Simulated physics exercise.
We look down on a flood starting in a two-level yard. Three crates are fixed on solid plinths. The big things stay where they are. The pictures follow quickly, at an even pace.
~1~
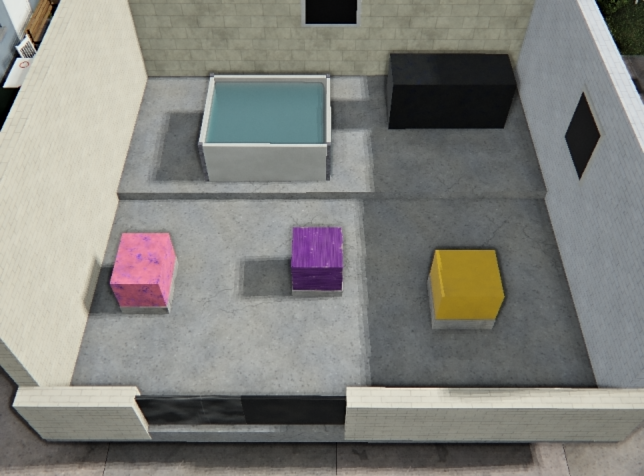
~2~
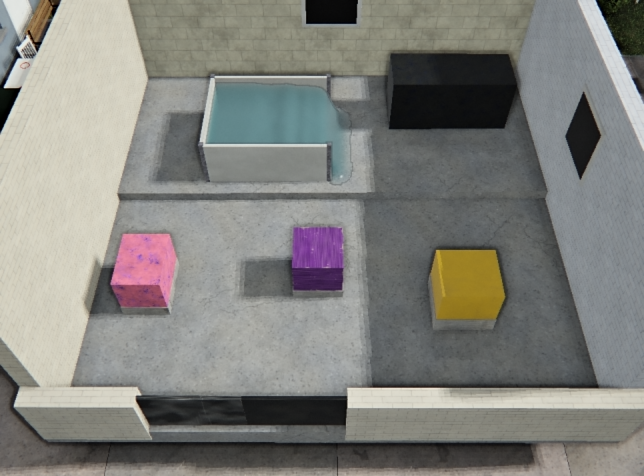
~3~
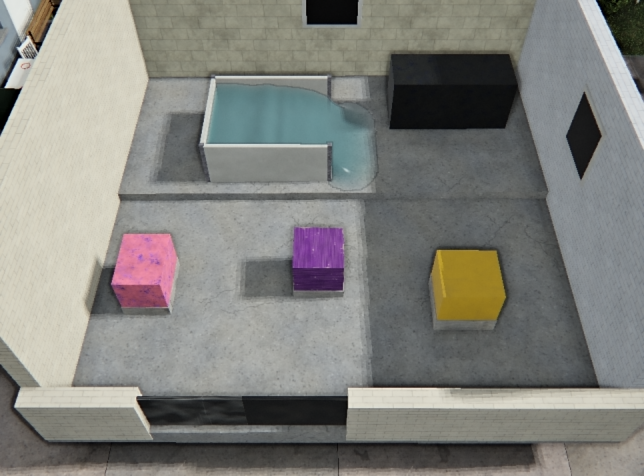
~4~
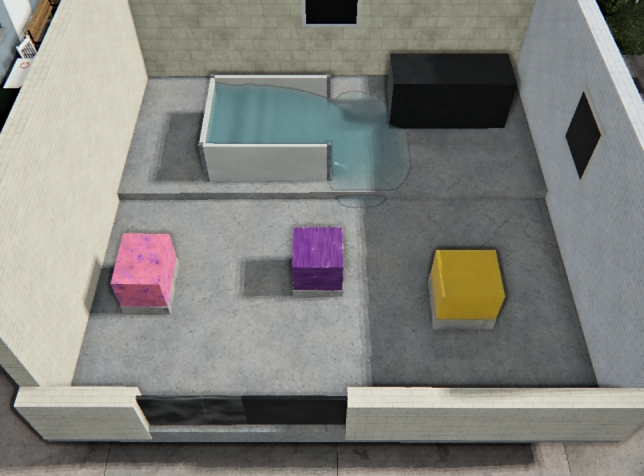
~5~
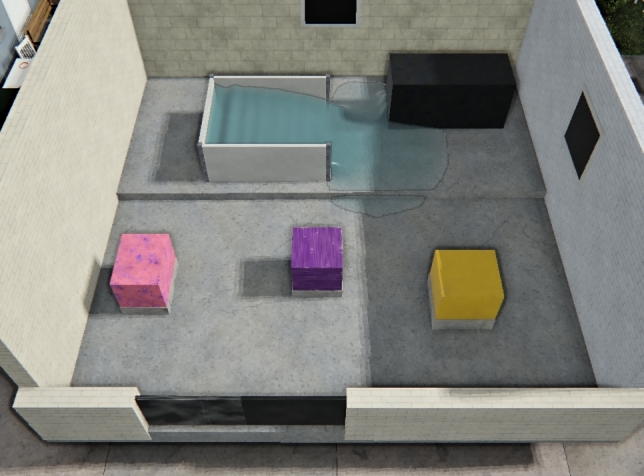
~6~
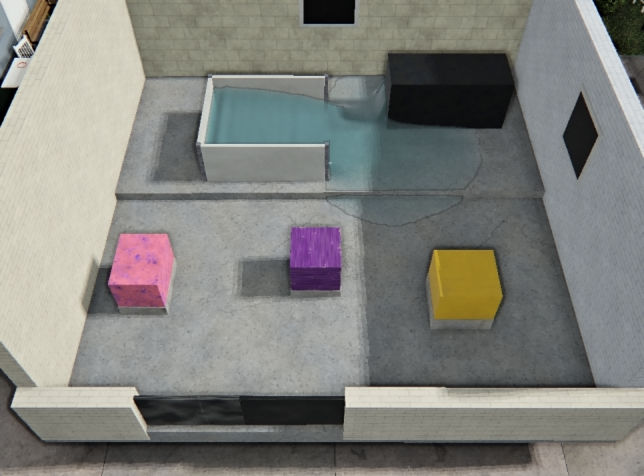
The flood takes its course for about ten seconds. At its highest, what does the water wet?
In the end: The purple crate stays dry; the yellow crate stays dry; the pink crate stays dry.
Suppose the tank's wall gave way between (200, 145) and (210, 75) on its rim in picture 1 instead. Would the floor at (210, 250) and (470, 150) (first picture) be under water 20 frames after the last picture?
In that order: Wet, no water.
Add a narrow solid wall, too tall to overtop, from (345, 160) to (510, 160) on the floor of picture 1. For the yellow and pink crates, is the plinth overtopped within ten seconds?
My reading: Yellow crate stays dry, pink crate escapes it.
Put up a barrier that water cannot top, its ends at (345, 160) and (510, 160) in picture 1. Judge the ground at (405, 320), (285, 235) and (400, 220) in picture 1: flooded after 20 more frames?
One after the other: Flooded, clear, wet.
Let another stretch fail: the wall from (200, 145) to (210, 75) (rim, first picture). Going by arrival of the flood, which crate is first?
It is the pink crate.
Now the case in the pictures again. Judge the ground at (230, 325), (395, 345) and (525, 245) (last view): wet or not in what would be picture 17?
In that order: No water, free of water, flooded.
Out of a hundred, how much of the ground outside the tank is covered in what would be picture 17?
Near 40 in a hundred.
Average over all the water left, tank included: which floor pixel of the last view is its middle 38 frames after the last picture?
At about (378, 208).
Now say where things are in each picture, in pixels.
The first picture shows still water in the water tank at (268, 113).
In the second picture, the front is at (332, 109), out from the gap at (327, 133).
In the third picture, the front is at (350, 105), out from the gap at (327, 135).
In the fourth picture, the front is at (380, 102), out from the gap at (327, 136).
In the fifth picture, water pours out at (326, 137) and has run to (443, 157).
In the sixth picture, water pours out at (324, 137) and has run to (475, 160).
A moment on, water covers 25 % of the floor; the purple crate not reached, the yellow crate not reached, the pink crate not reached.
Next, water covers 40 % of the floor; the purple crate water round its plinth, the yellow crate water round its plinth, the pink crate not reached.
Then, water covers 50 % of the floor; the purple crate water round its plinth, the yellow crate water round its plinth, the pink crate not reached.
Later, water covers 85 % of the floor; the purple crate water round its plinth, the yellow crate water round its plinth, the pink crate water round its plinth.
In the end, water covers 100 % of the floor; the purple crate stayed above the water, the yellow crate stayed above the water, the pink crate stayed above the water.
